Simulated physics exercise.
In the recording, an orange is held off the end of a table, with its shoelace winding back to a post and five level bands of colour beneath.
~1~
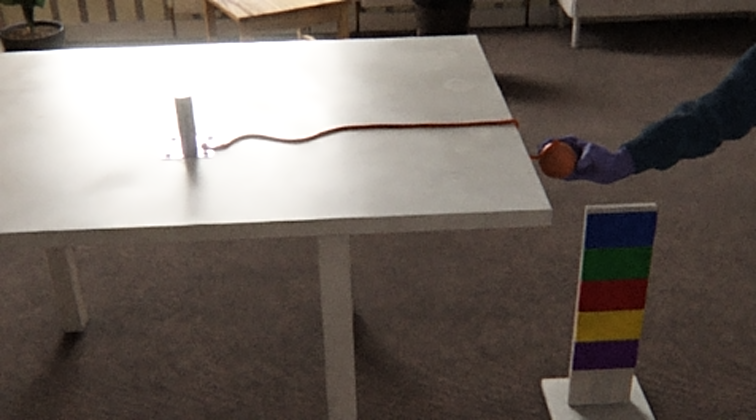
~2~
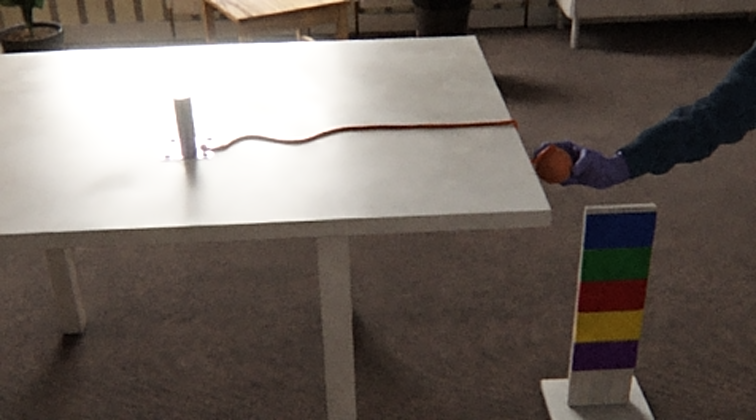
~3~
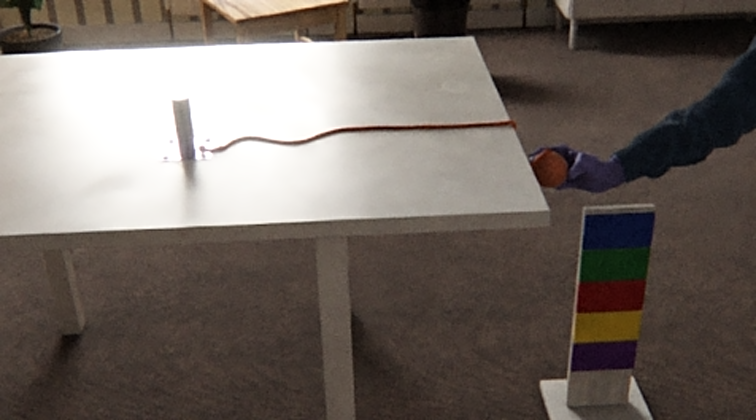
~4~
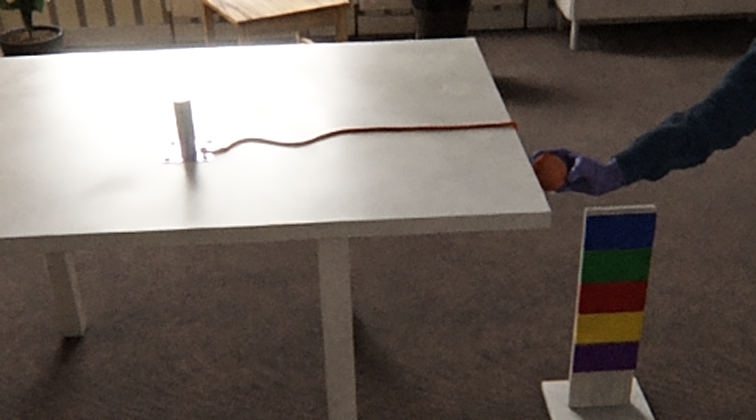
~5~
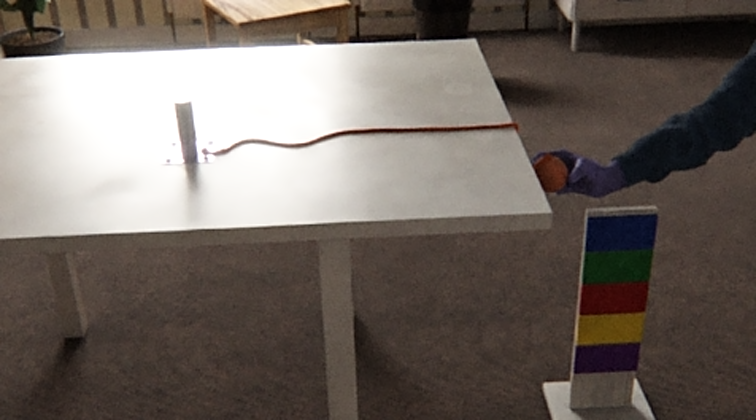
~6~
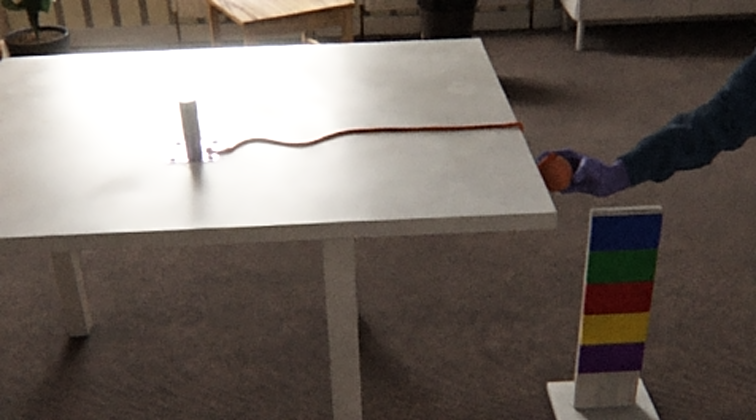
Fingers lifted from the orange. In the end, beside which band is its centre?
Beside blue.
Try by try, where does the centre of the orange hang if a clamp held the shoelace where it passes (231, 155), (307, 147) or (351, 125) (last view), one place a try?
Near (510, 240), (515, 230) and (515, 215).
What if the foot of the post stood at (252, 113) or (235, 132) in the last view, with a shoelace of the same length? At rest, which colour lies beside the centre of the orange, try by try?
Going case by case, it's green and then green.
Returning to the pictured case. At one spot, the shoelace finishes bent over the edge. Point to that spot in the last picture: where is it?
Position: Approx. (490, 126).
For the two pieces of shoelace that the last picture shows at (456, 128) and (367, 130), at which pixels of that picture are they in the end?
The first finishes about (489, 125) and the second about (402, 133).
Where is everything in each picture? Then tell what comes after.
In the first picture, orange (558, 160); blue (621, 232); green (617, 265); red (614, 296); yellow (610, 327); purple (606, 356).
In the second picture, orange (554, 166); shoelace through (227, 146) (292, 141) (362, 128) (437, 126) (512, 125).
In the third picture, orange (549, 170).
In the fourth picture, orange (549, 173); shoelace through (227, 148) (292, 144) (362, 130) (437, 128) (512, 127).
In the fifth picture, orange (549, 174).
In the sixth picture, orange (554, 174); shoelace through (232, 149) (298, 144) (367, 130) (443, 129) (517, 128).
Early on, orange near (497, 241); level with blue.
Midway, orange near (524, 241); level with blue.
Finally, orange near (512, 242); level with blue. At blue.
